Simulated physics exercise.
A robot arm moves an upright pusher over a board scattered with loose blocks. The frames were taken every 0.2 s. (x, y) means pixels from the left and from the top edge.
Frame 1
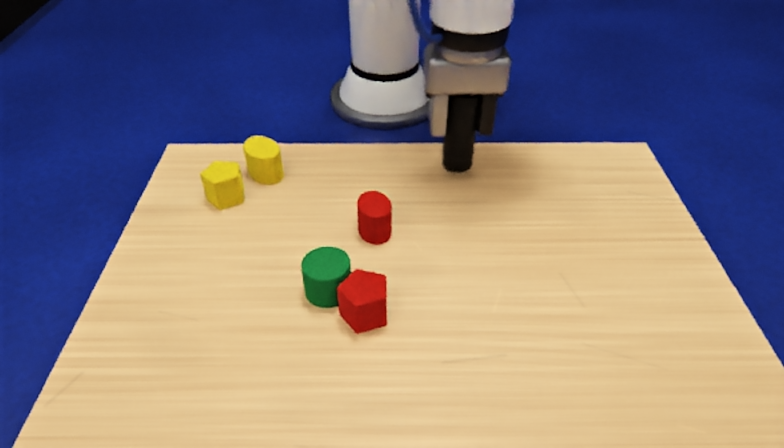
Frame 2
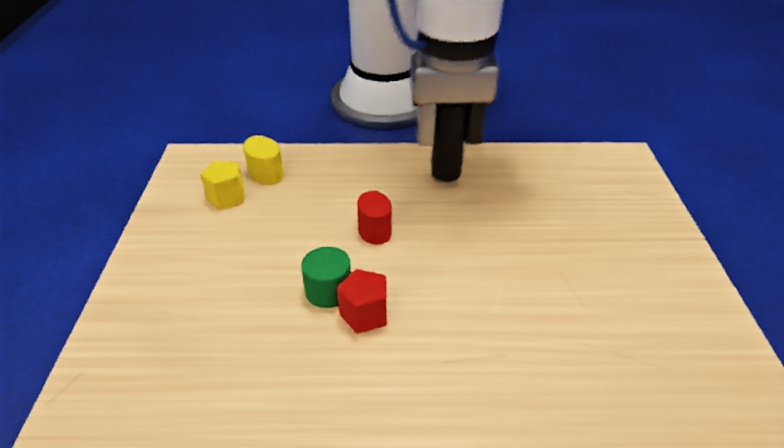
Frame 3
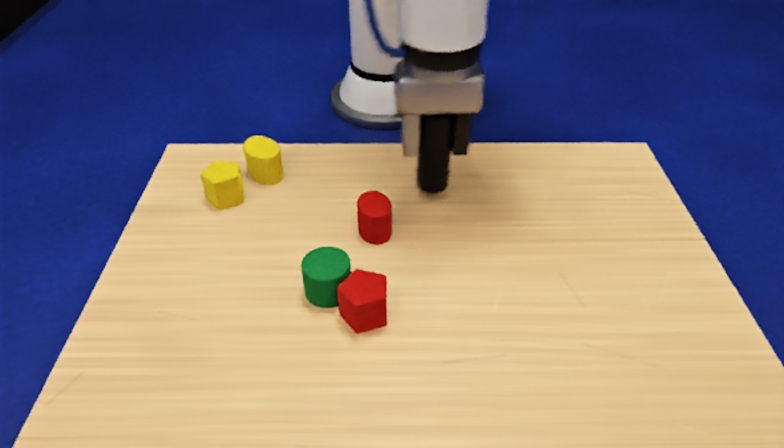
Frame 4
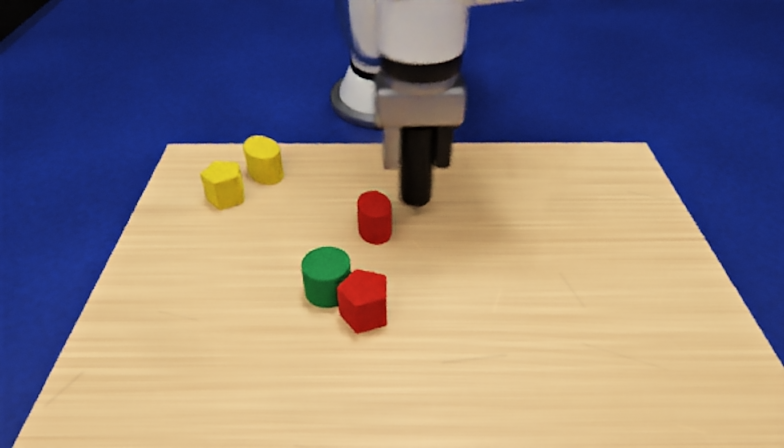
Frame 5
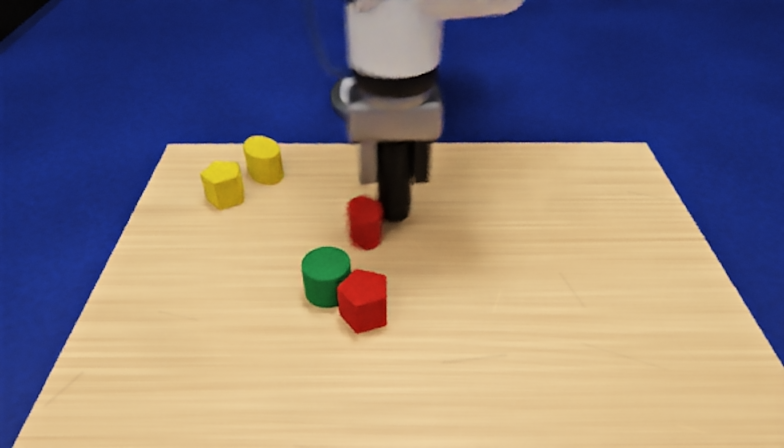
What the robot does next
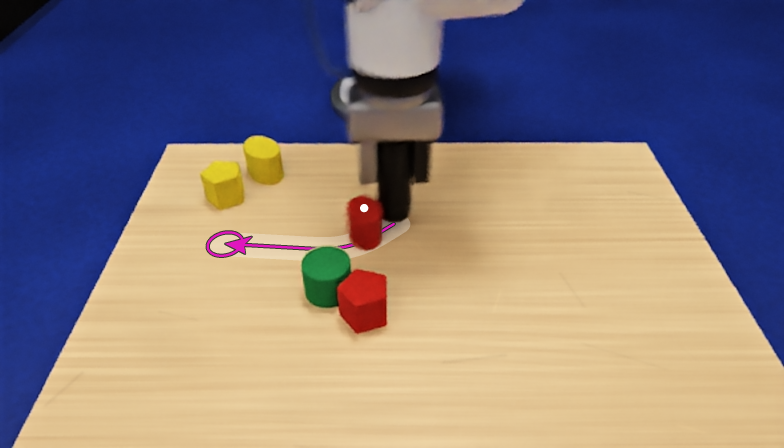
Robot arm sliding a black pusher leftward and nearer across a wooden board, then nudging a red cylinder slightly left.
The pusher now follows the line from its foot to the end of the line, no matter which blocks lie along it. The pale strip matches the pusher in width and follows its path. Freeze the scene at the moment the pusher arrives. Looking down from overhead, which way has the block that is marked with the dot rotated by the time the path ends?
Looking down, my answer is that the block that is marked with the dot rotates anticlockwise.
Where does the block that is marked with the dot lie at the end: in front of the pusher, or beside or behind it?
Prediction: Slipped aside.
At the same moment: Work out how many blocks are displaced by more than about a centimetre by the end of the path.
Expect one.
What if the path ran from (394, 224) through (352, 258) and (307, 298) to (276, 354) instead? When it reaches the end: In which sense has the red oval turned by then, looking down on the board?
It swings round clockwise.
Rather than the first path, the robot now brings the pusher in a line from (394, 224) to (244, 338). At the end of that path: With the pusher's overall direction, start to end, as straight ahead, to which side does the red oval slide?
Answer: Rightward.
Path on the board, from (394, 224) via (345, 247) and (285, 247), ending at (225, 244); the dot is on the red oval.
The first path, step by step. One third of the way, pusher (344, 236); red oval (309, 232).
Two thirds of the way, pusher (282, 236); red oval (266, 244), turned 75° anticlockwise.
At the end, pusher (222, 232); green disc in place; red oval (266, 244), turned 80° anticlockwise.
